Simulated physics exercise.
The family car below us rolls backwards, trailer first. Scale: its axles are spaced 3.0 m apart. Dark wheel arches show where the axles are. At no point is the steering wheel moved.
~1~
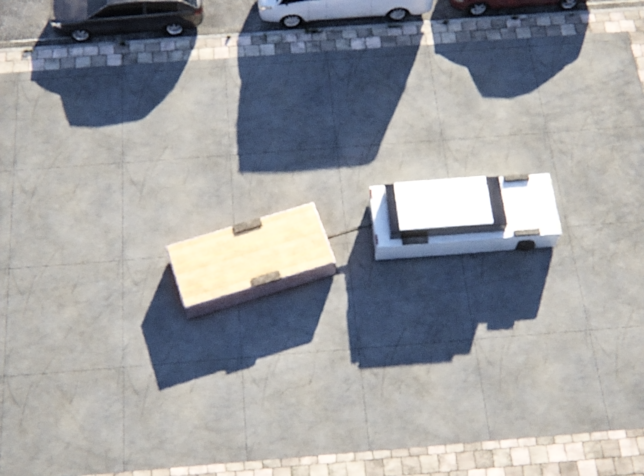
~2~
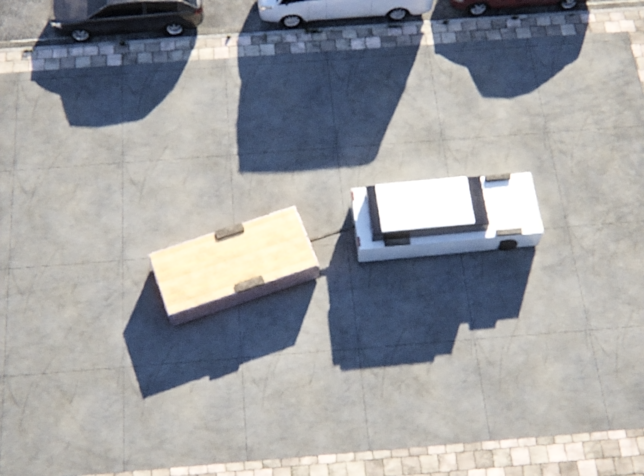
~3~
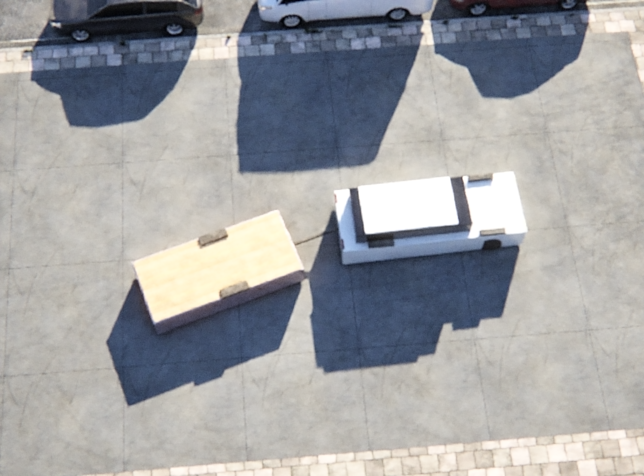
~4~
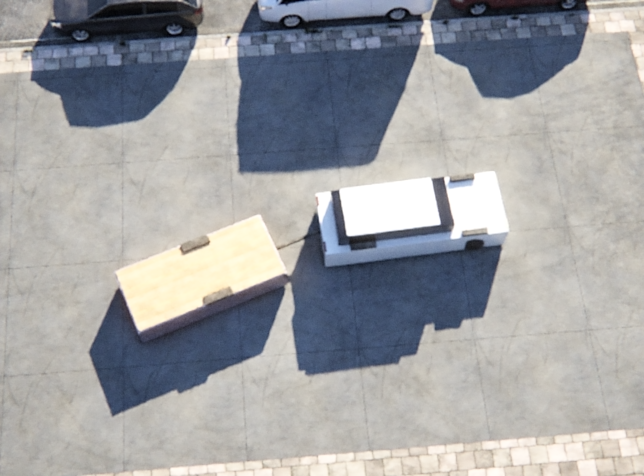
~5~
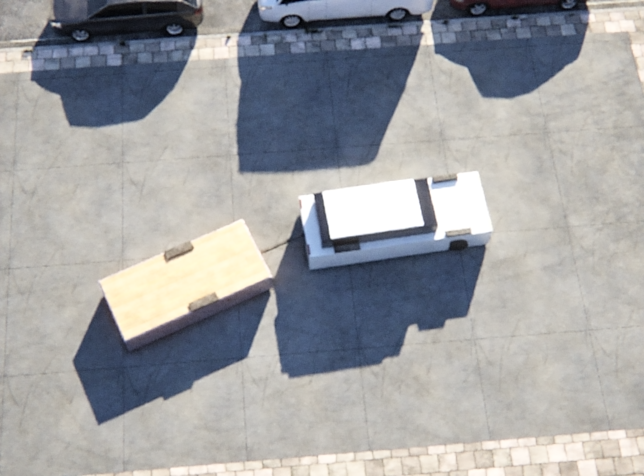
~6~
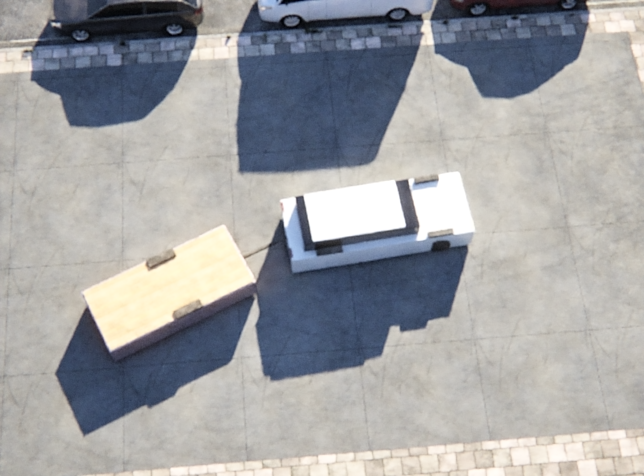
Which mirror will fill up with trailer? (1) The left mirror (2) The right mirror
2, the right mirror.
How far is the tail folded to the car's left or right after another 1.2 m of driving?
Fold: Approx. 20 deg, right side.
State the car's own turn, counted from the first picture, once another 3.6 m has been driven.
Heading change: Around 14°.
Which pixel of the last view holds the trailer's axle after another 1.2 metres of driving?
Estimated position: Close to (135, 305).
With 1.2 m more driven, the tail is 22° to the car's right, the car has turned 8° and the trailer's axle is at (135, 305) of the last picture.
With 2.4 m more driven, the tail is 27° to the car's right, the car has turned 11° and the trailer's axle is at (98, 331) of the last picture.
With 3.6 m more driven, the tail is 35° to the car's right, the car has turned 14° and the trailer's axle is at (66, 360) of the last picture.
With 4.8 m more driven, the tail is 45° to the car's right, the car has turned 16° and the trailer's axle is at (43, 393) of the last picture.
With 6.0 m more driven, the tail is 60° to the car's right, the car has turned 19° and the trailer's axle is at (30, 423) of the last picture; it has jack-knifed.
